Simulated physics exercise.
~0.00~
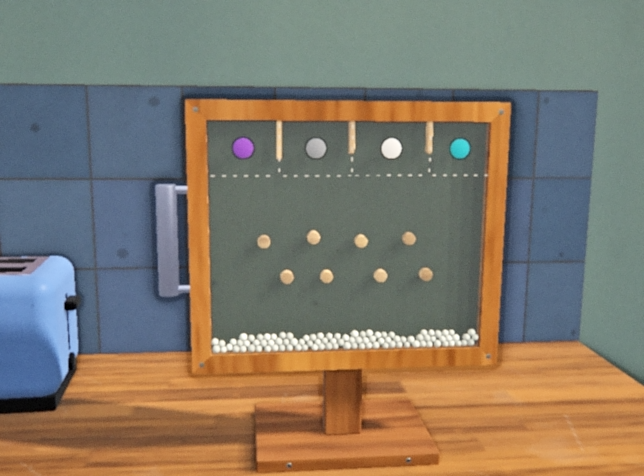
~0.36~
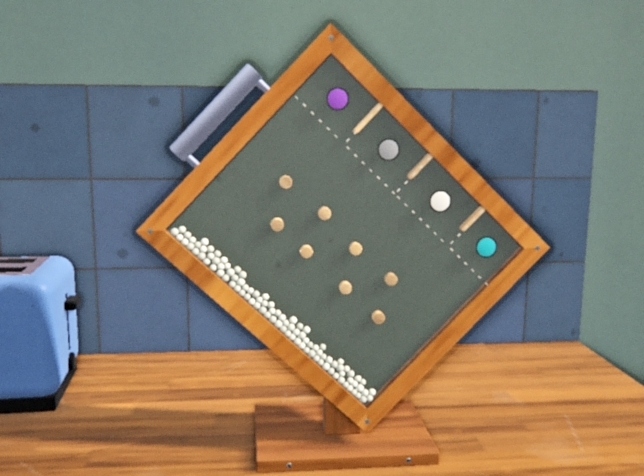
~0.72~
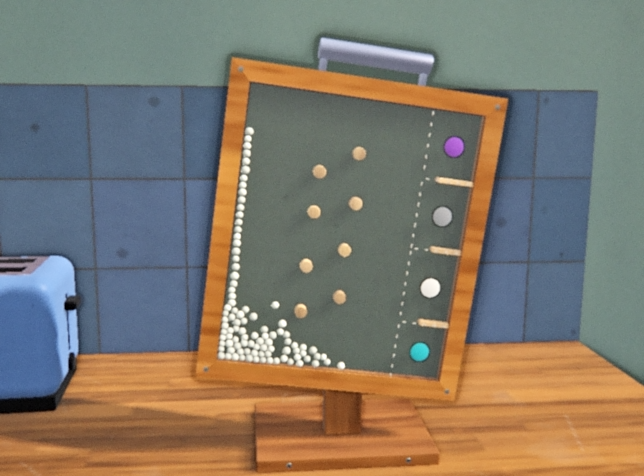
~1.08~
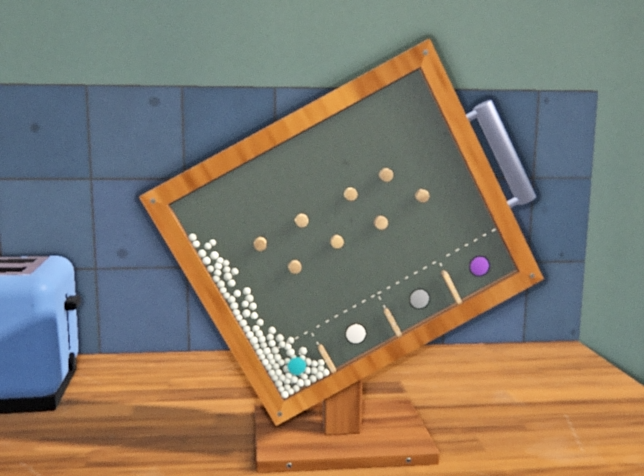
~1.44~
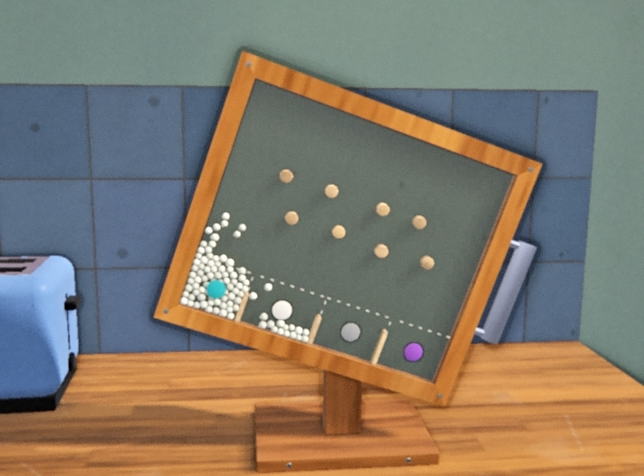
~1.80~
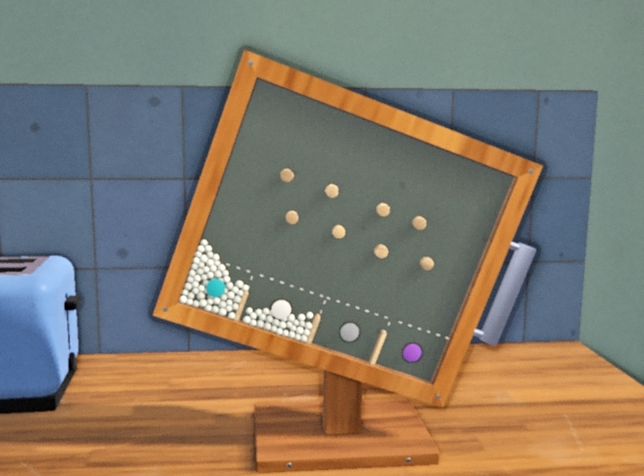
A wooden-framed box turns clockwise until its white beads settle around the turquoise and white dots.
